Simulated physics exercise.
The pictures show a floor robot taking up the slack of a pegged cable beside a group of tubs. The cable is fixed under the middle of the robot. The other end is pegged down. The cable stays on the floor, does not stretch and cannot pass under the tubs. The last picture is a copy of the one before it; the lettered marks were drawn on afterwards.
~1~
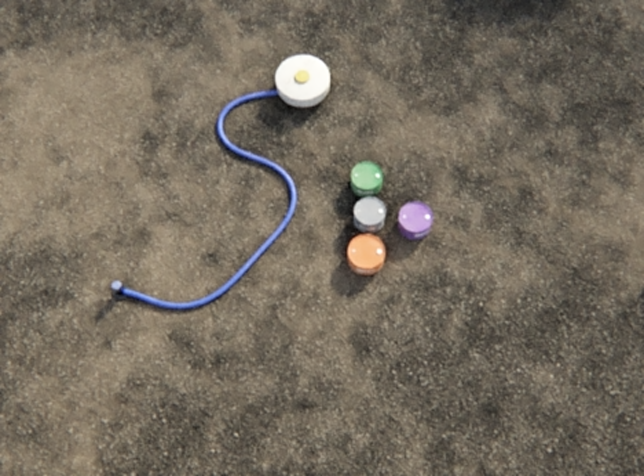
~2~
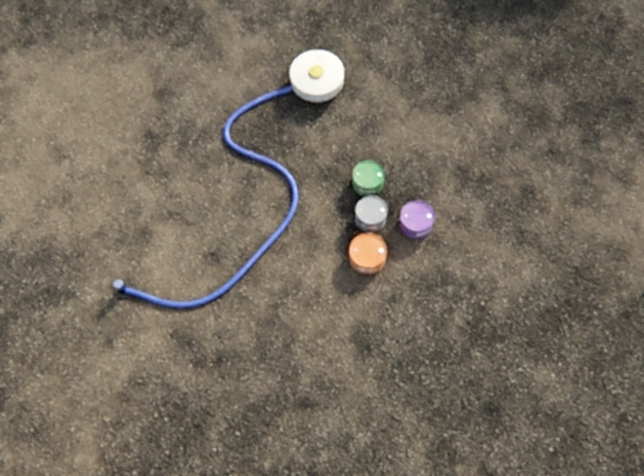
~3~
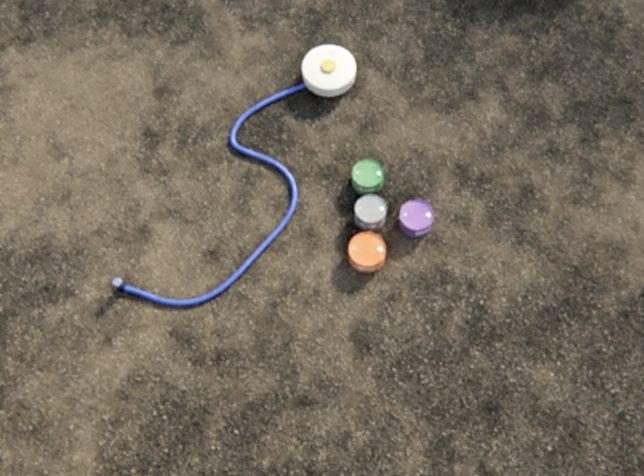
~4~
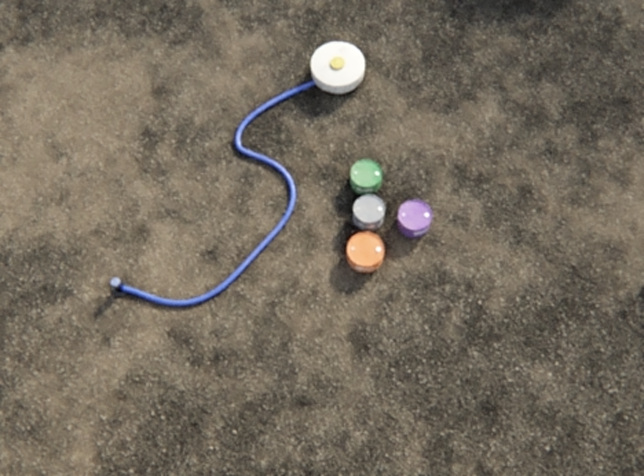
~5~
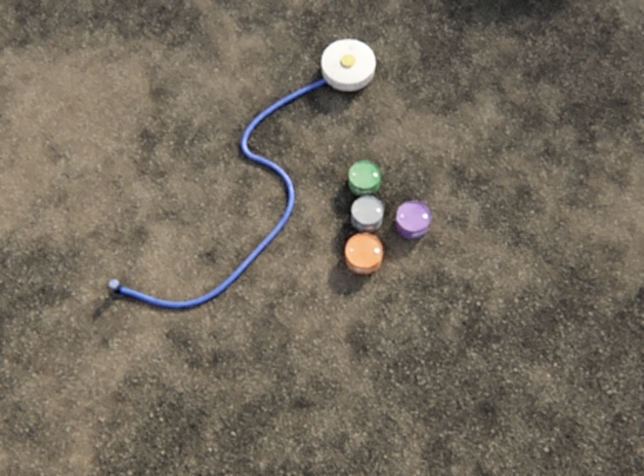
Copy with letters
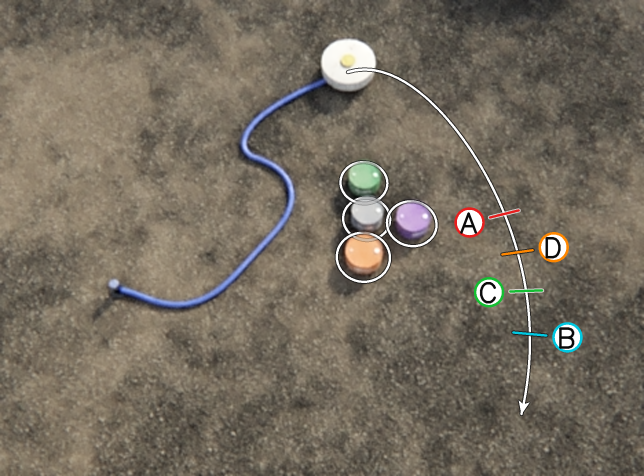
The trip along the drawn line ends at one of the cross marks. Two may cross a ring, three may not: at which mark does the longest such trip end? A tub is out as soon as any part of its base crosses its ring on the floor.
The limit holds up to C.
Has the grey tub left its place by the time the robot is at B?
Yes.
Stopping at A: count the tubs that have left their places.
By then, none.
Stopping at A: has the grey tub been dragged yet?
No.
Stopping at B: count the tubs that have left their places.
By then, four.
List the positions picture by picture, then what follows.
In the first picture, peg (119, 288); grey tub (369, 215); green tub (367, 180).
In the second picture, robot (317, 77); orange tub (368, 254).
In the third picture, robot (329, 72); peg (120, 285).
In the fourth picture, robot (338, 69); green tub (366, 177).
In the fifth picture, robot (348, 66); purple tub (413, 220); peg (117, 287); grey tub (367, 215).
On the marked copy, A at (504, 214); B at (530, 334); C at (526, 291); D at (518, 252); the route from (348, 72) via (495, 192) to (521, 414).
With C. Early on, robot (441, 106).
Further on, robot (500, 193).
At the end, robot (529, 287); grey tub (367, 221); green tub (365, 194); one over the rings.
As for the rest, A is within the limit but short; B has four over the rings; D is within the limit but short.
